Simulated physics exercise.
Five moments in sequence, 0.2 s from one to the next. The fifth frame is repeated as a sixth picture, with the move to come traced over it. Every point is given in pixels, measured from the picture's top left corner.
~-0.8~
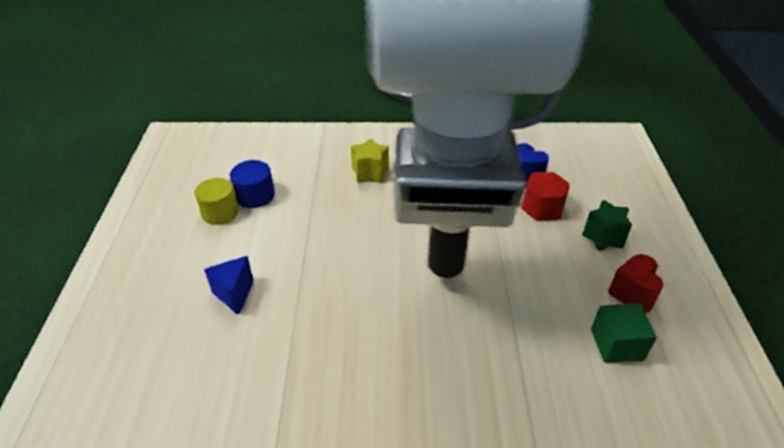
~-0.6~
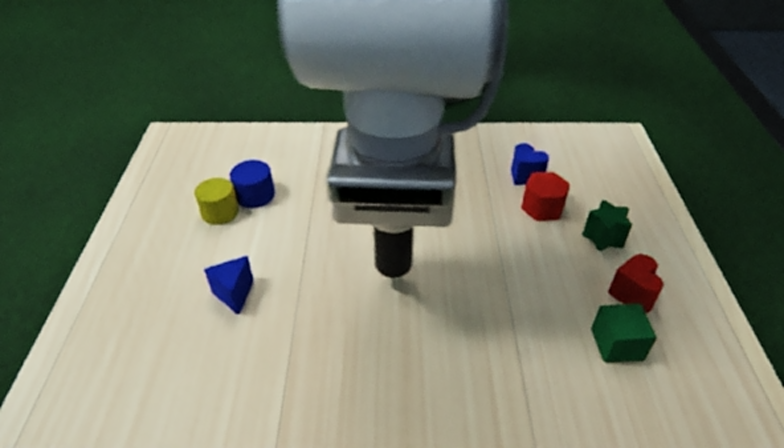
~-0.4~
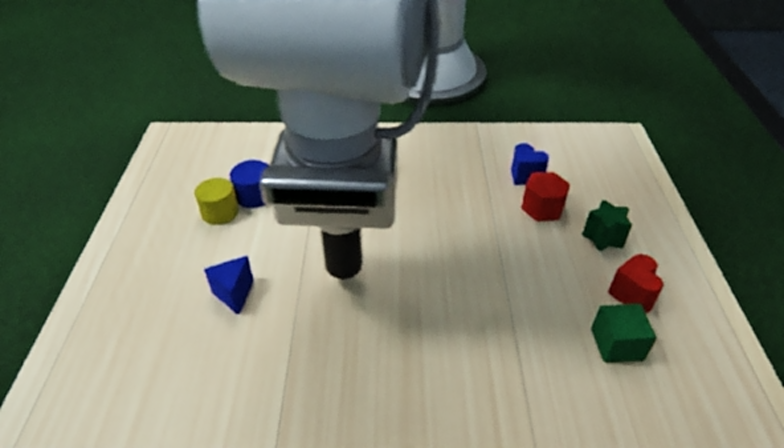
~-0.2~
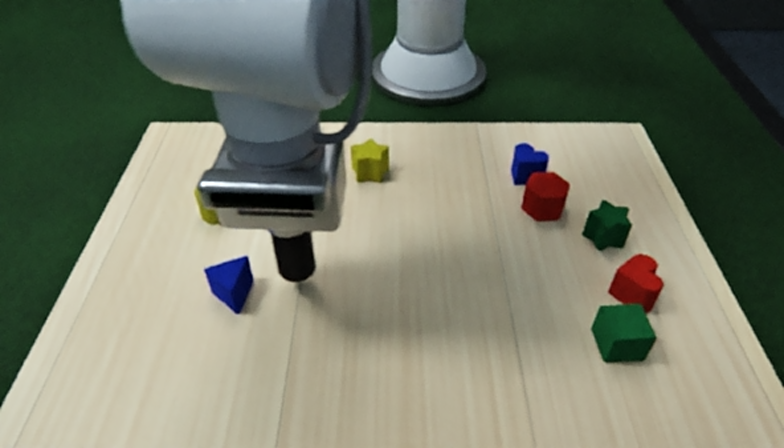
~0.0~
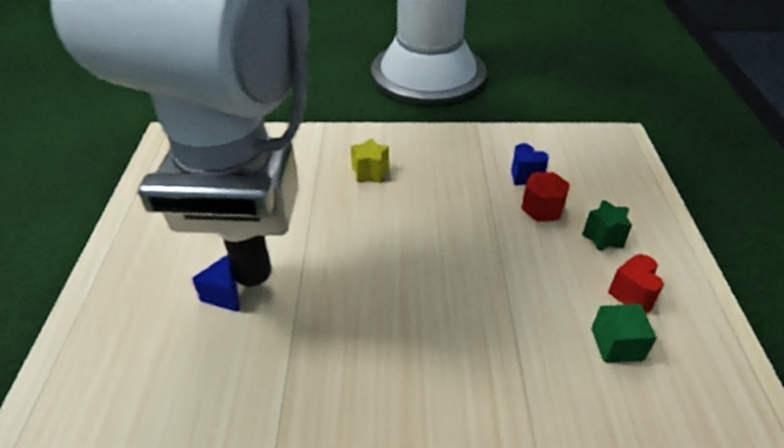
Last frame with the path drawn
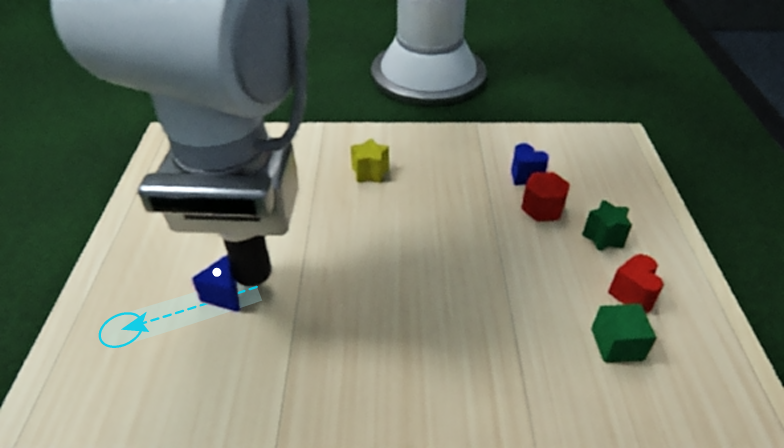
A robotic arm with a dark, rod-shaped tip sweeps left across a pale wooden board, passing in front of a yellow star while the scattered red, green, blue and yellow blocks stay put. It then reaches the blue three-sided block on the left and nudges it slightly further left.
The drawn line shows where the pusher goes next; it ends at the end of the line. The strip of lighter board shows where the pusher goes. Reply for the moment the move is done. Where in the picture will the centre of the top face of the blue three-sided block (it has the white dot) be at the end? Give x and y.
Put as a pixel place, it's (70, 316).
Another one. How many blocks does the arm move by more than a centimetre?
The number of blocks that move over 1 cm is one.
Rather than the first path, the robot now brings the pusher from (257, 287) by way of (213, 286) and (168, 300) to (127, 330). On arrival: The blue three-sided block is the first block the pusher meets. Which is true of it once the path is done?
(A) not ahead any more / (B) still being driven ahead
Correct choice: B.
The line goes from (257, 287) directly to (121, 330); the dot is on the blue three-sided block.
What follows on the original path. One third of the way, pusher at (208, 288); blue three-sided block at (169, 287).
Two thirds of the way, pusher at (162, 302); blue three-sided block at (120, 301).
At the end, pusher at (114, 316); blue three-sided block at (70, 316).
